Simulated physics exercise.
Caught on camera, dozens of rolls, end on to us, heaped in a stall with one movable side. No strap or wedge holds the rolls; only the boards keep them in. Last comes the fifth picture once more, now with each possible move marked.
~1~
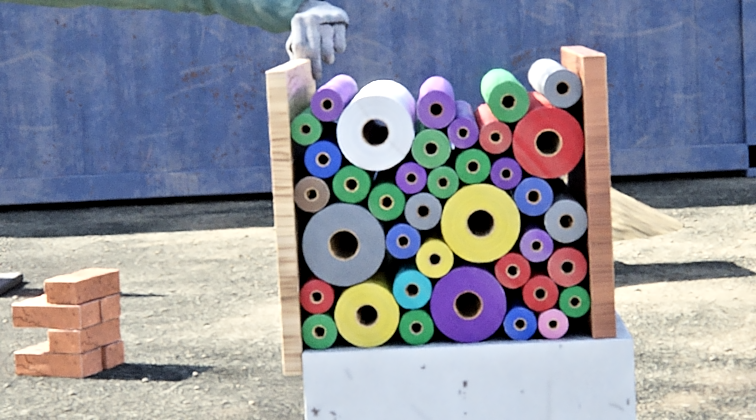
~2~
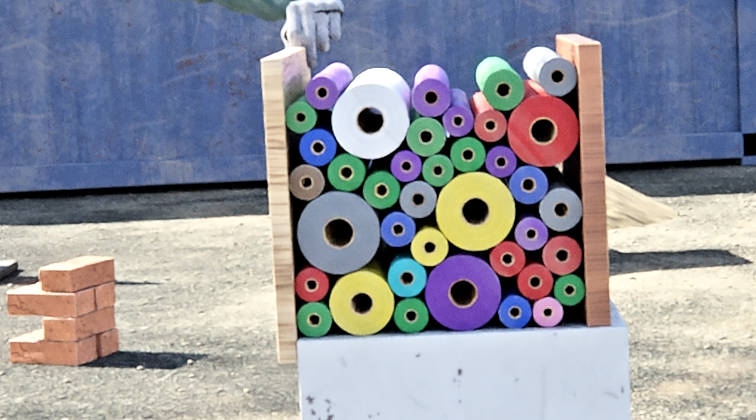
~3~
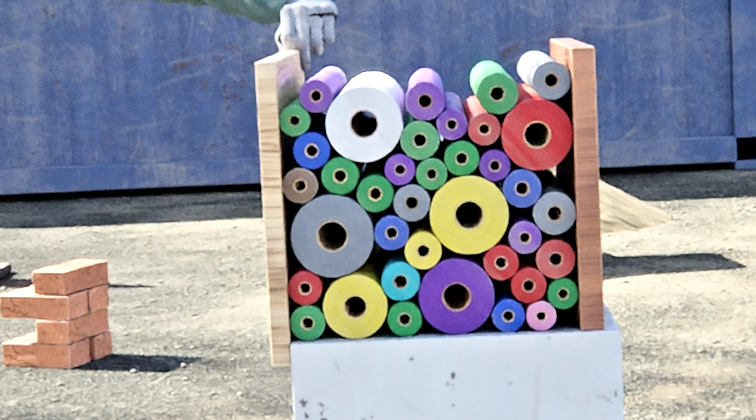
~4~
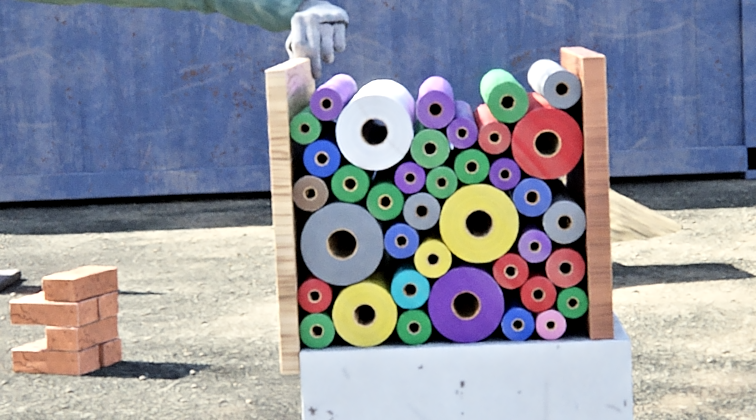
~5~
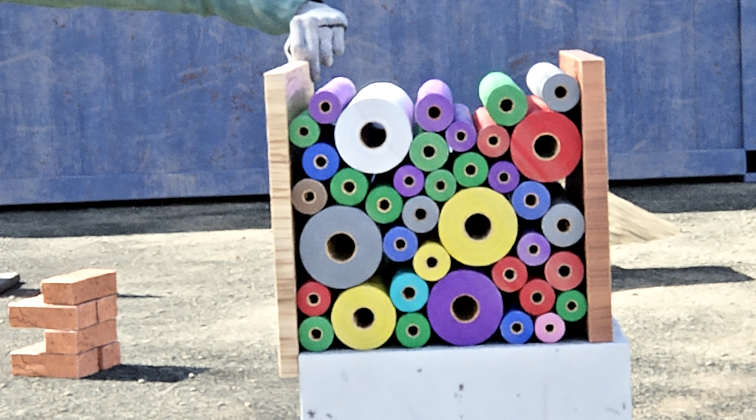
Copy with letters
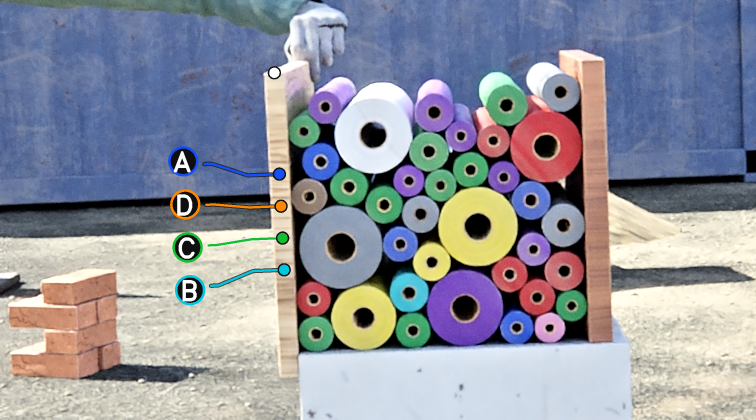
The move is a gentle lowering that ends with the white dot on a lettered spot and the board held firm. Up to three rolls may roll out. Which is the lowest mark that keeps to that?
Slide it to D.
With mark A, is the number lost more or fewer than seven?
At A, fewer than seven.
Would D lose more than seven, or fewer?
Fewer than seven.
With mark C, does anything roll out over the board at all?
At C: Yes.
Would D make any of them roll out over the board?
Yes.
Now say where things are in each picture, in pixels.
A green roll (431, 148); a purple roll (327, 105); side board (300, 202), in the first picture.
Side board (295, 190); a green roll (314, 320), in the second picture.
Nothing to place, in the third picture.
A purple roll (535, 247); a brown roll (310, 193), in the fourth picture.
A purple roll (504, 177); a green roll (429, 151); a purple roll (325, 107), in the fifth picture.
On the copy, A at (280, 174); B at (285, 270); C at (283, 238); D at (281, 206); the white dot at (275, 73).
On D. First, top of the board (288, 133).
Then, top of the board (291, 203).
Finally, top of the board (291, 205), two out over the board.
By contrast, A two out over the board; B four out over the board; C four out over the board.
